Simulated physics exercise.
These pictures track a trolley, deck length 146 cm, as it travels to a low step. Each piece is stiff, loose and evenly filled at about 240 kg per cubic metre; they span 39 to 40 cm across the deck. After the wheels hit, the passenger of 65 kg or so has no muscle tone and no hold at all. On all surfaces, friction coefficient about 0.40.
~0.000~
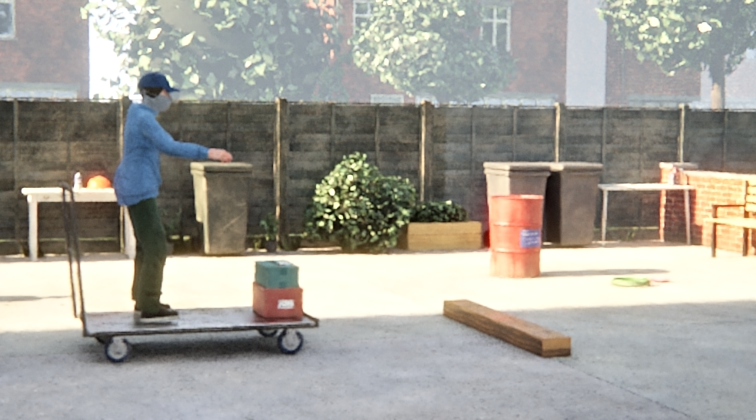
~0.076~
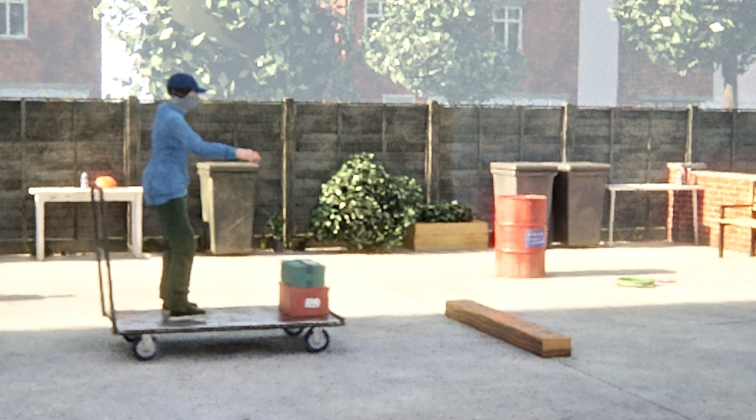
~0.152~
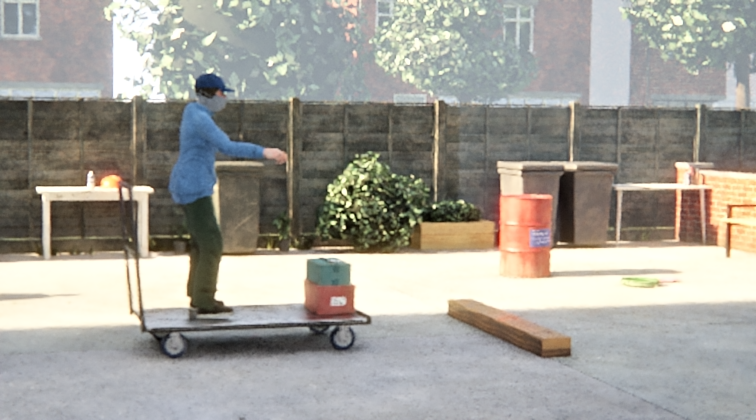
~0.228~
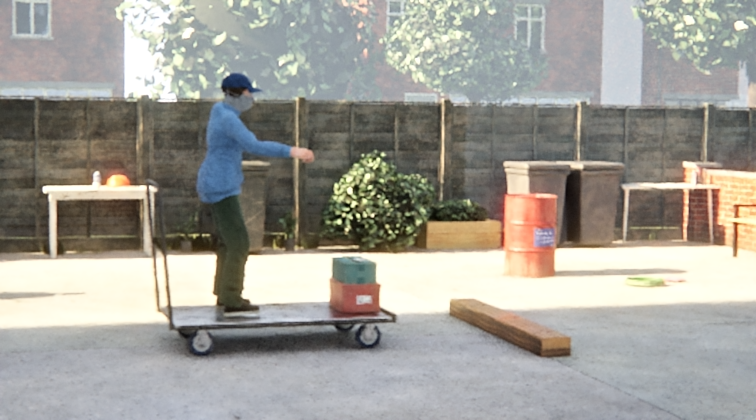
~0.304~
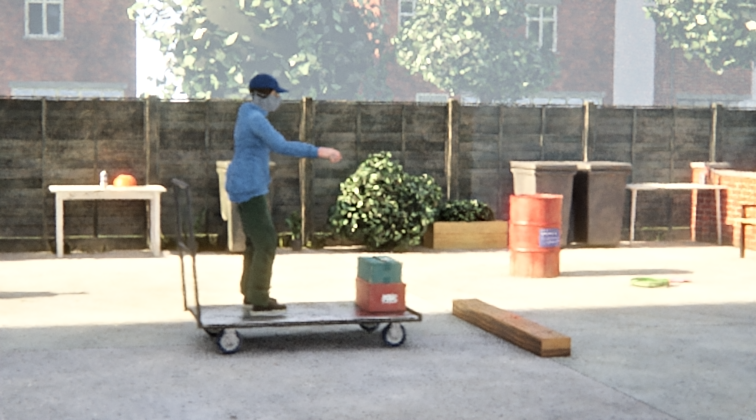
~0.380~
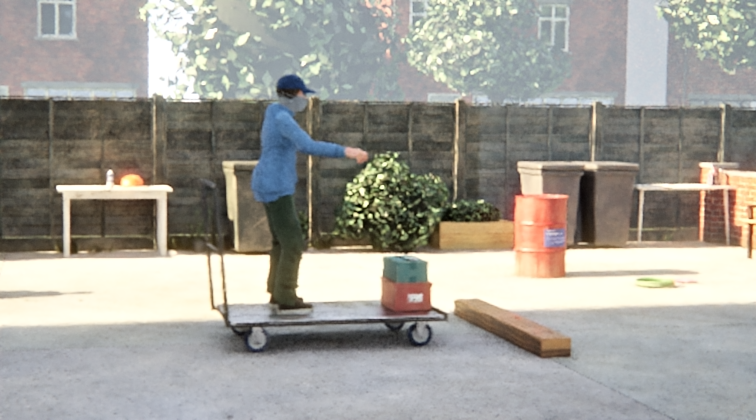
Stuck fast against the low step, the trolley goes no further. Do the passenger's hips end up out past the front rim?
Yes, they go past the front rim.
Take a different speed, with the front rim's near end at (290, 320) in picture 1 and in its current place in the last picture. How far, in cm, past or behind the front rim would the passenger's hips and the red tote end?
In that case the hips would stop 70 cm past the front rim, and the red item 80 cm past it.
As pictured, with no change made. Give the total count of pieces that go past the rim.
The overall count comes to 2.
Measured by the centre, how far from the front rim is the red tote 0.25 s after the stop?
Behind the rim by about 15 cm.
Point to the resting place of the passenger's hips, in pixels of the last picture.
At about (612, 300).
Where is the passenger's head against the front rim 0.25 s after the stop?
Position: Approx. 40 cm behind the front rim.
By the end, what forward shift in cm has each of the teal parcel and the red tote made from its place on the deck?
Approximate forward shift in cm: Teal near 170, red near 55.
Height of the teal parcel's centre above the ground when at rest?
5 cm.
After 0.62 s the deck stops.
After 0.87 s the passenger's hips are 55 cm behind the rim, near (435, 220) in the last picture's view.
After 1.17 s the passenger's hips are 9 cm behind the rim, near (495, 245) in the last picture's view.
After 1.62 s the passenger's hips are 52 cm past the rim, near (572, 289) in the last picture's view.
When all is still (3.5 s), past the rim, teal parcel, red tote and the passenger's hips; nothing is left behind it.
